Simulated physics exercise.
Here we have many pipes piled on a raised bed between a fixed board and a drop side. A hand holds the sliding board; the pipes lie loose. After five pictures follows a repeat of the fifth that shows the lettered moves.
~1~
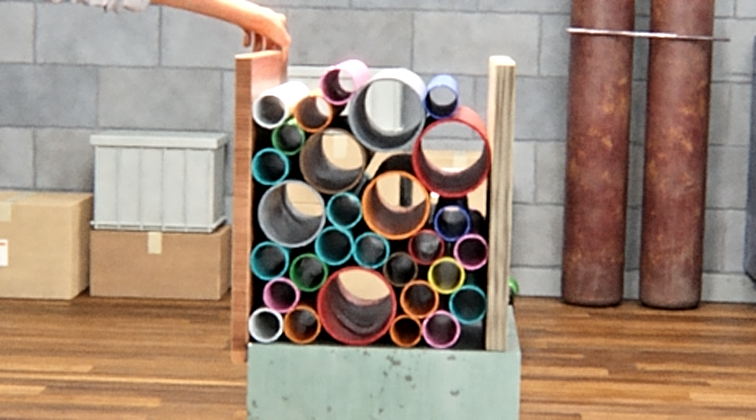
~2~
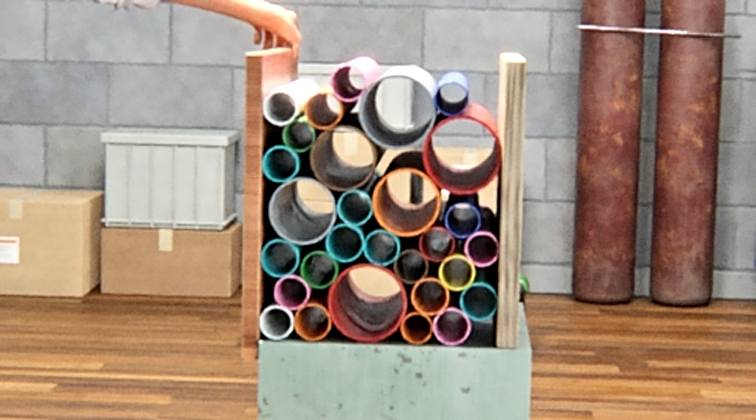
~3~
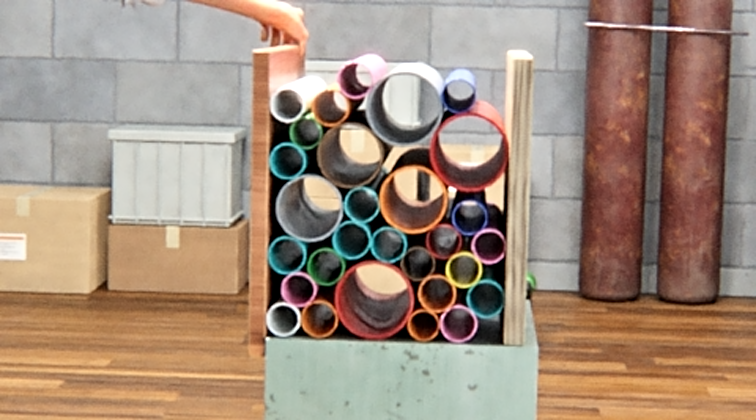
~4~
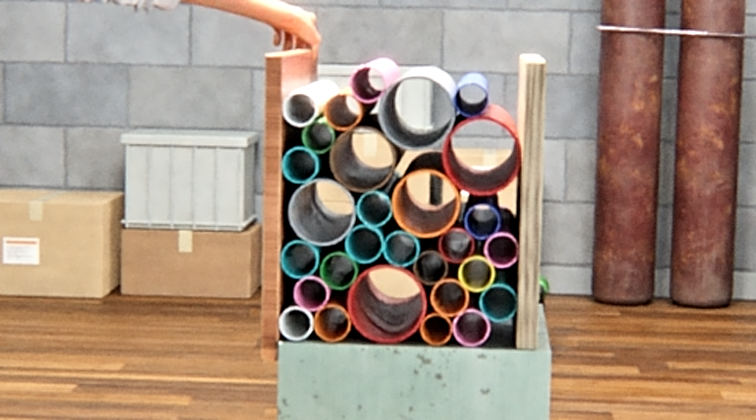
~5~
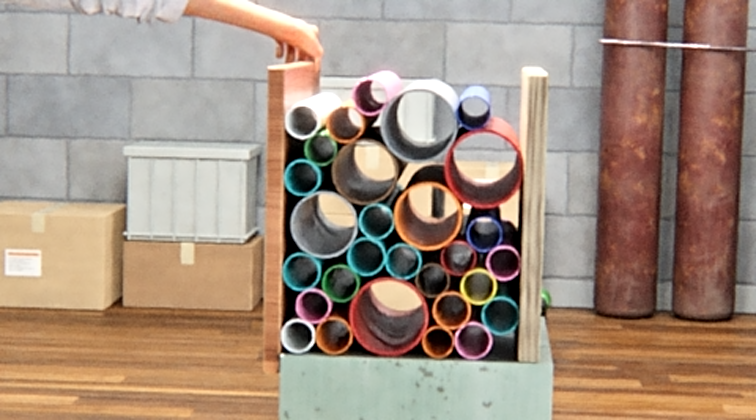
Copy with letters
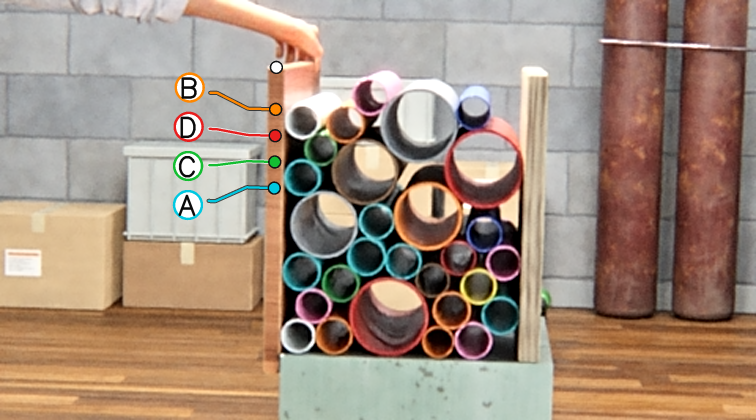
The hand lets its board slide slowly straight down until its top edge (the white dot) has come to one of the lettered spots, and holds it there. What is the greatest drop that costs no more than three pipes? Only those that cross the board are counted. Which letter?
Lower it to A and no more.
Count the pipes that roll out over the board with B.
At B the number is none.
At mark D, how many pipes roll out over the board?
The count is none.
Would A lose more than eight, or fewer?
It loses fewer than eight.
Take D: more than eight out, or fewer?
Fewer than eight.
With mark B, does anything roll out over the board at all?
At B: No.
On the copy, A at (274, 188); B at (276, 110); C at (275, 162); D at (275, 136); the white dot at (276, 67).
On A. First, top of the board (285, 124).
Then, top of the board (284, 186).
Finally, top of the board (284, 188), one out over the board.
By contrast, B none out over the board; C none out over the board; D none out over the board.
